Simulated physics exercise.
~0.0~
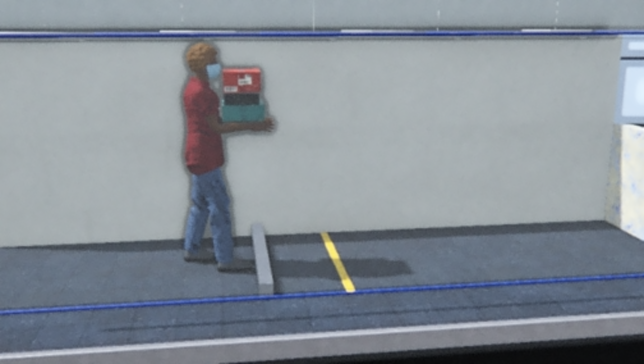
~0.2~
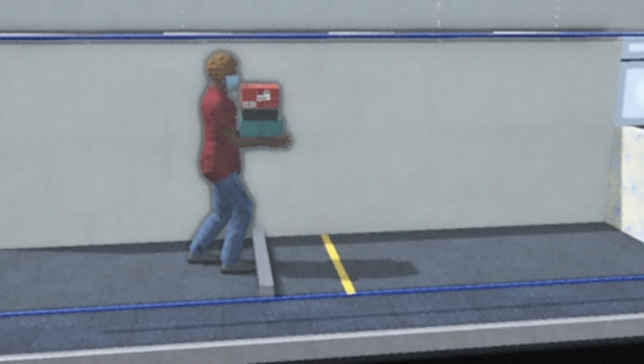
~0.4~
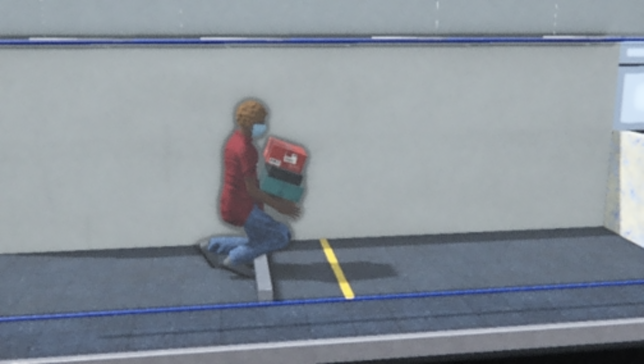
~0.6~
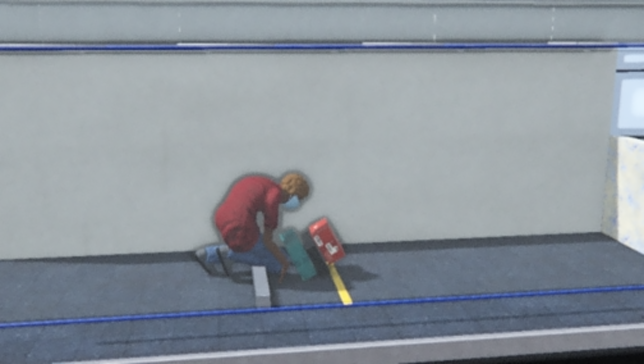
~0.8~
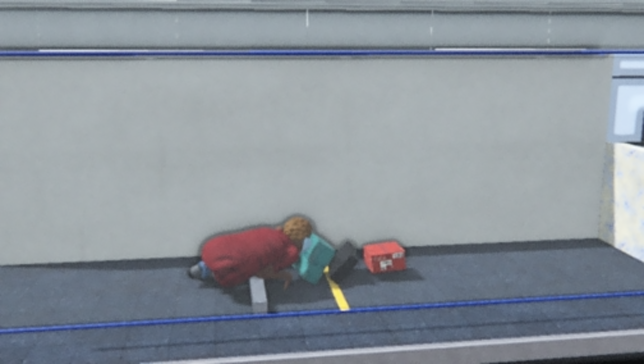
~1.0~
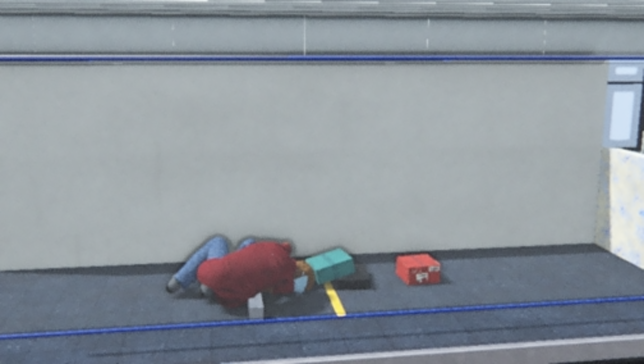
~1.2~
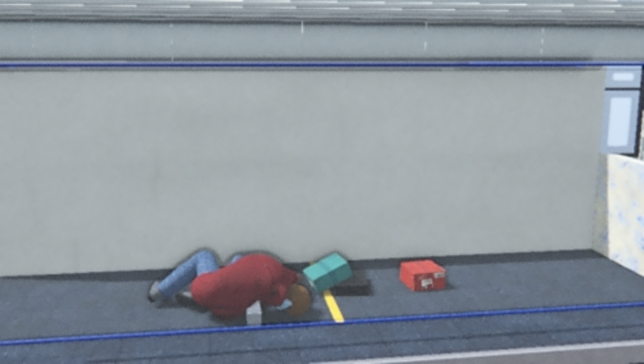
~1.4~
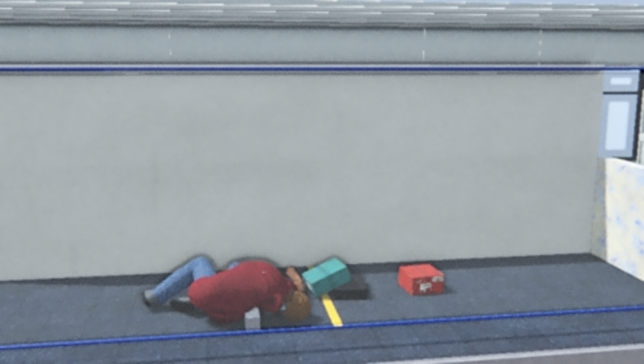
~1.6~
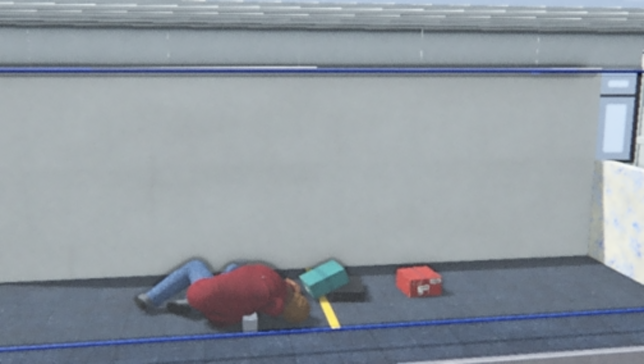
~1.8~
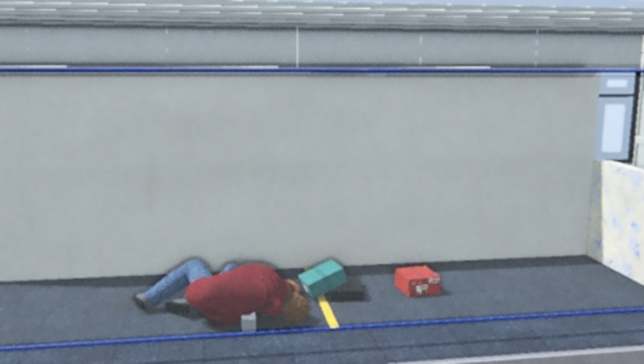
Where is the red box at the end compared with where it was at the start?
At the start it is on top of the stack held at the person's chest, left of the yellow line. At the end it lies on the ground by itself, well to the right of the line.
